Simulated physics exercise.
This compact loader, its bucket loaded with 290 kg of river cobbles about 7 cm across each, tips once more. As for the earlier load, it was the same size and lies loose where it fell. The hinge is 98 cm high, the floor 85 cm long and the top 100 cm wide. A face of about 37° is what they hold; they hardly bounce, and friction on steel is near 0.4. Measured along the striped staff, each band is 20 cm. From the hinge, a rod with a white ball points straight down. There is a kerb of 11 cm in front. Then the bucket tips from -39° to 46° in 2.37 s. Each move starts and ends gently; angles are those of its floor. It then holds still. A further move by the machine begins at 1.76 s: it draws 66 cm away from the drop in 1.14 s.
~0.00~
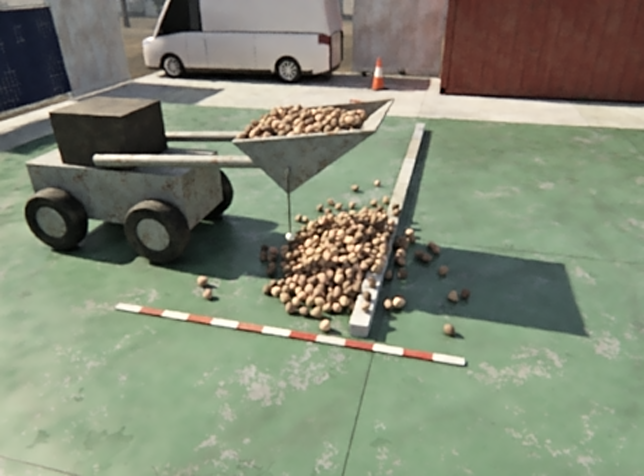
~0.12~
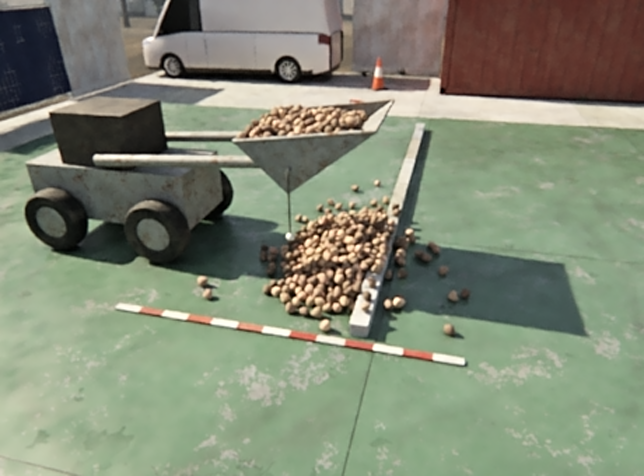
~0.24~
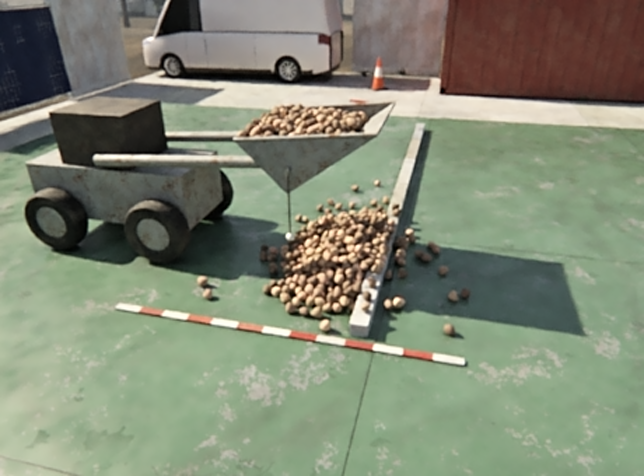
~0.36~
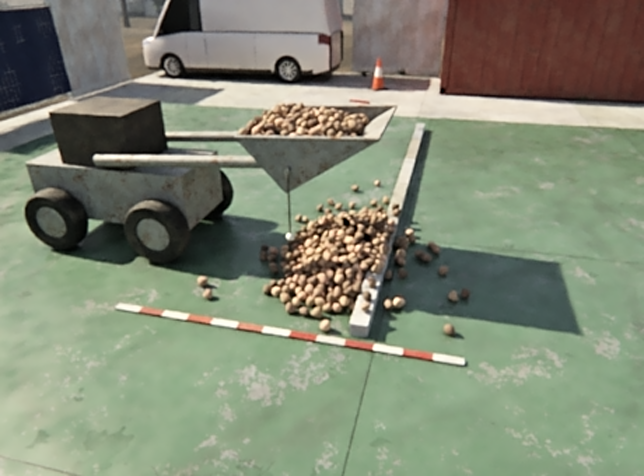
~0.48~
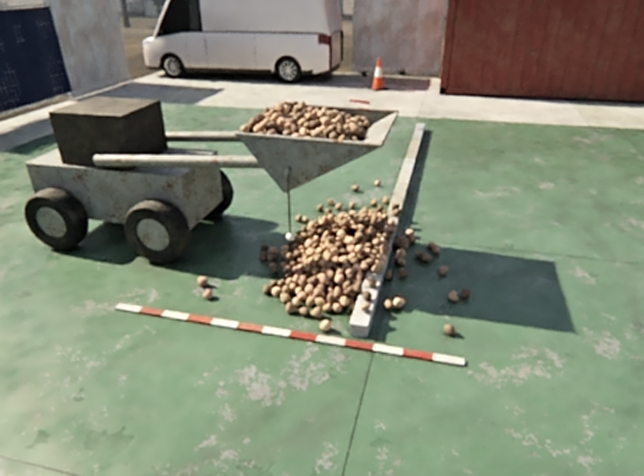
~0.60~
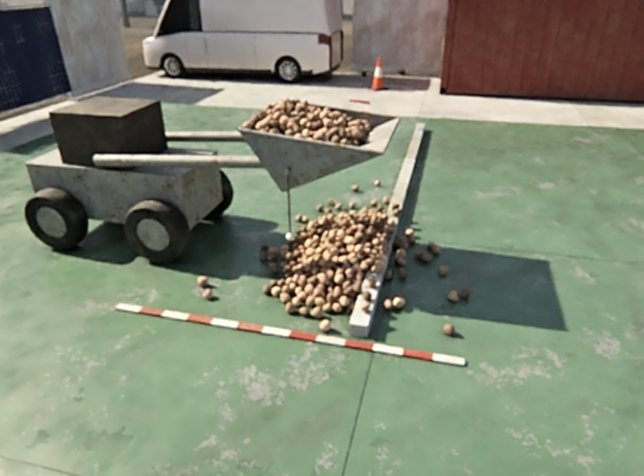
The video shows a small four-wheeled loader holding a bucket of rounded brown stones above a loose pile beside a pale kerb; the bucket slowly tilts forward, its right-hand lip lowering slightly, while the pile stays still.
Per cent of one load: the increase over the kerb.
50 percent.
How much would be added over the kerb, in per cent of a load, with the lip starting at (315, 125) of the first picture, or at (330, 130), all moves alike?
The first would add around 5 per cent, the second around 15 per cent.
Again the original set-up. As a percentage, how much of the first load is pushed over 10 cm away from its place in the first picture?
Close to 5 in a hundred of them.
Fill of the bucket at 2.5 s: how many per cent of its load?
Close to 0 per cent of the load.
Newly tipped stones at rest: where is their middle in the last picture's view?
Their middle rests near (388, 249).
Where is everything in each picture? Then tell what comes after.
In the first picture, the bucket is at -39°, its lip at (376, 131); the top of the load is at (313, 114). The earlier load is highest near (347, 232), 26 cm above ground level, 97 % on this side of the kerb, 4 % over the kerb.
In the second picture, lip at (376, 132), floor tilted -38°, highest stones at (310, 114); the stones move at 0.0 m/s on average.
In the third picture, the bucket is at -37°, its lip at (378, 135); the top of the load is at (311, 114); the stones move at 0.1 m/s on average.
In the fourth picture, the bucket is at -34°, its lip at (379, 139); the top of the load is at (301, 112); the stones move at 0.1 m/s on average.
In the fifth picture, the bucket is at -30°, its lip at (381, 146); the top of the load is at (290, 111); the stones move at 0.1 m/s on average.
In the sixth picture, the bucket is at -25°, its lip at (383, 153); the top of the load is at (283, 108); the stones move at 0.2 m/s on average.
After 1.8 s the floor is at 33°; in per cent of one load, 85 in the bucket, 109 on this side of the kerb, 7 over the kerb; the foremost stones are at (439, 272).
After 2.5 s the floor is at 46°; in per cent of one load, 0 in the bucket, 148 on this side of the kerb, 52 over the kerb; the foremost stones are at (504, 277).
After 3.3 s the floor is at 46°; in per cent of one load, 0 in the bucket, 147 on this side of the kerb, 54 over the kerb; the foremost stones are at (536, 275).
After 5.8 s the floor is at 46°; in per cent of one load, 0 in the bucket, 147 on this side of the kerb, 54 over the kerb; the foremost stones are at (536, 275). Net gain over the kerb, 50.
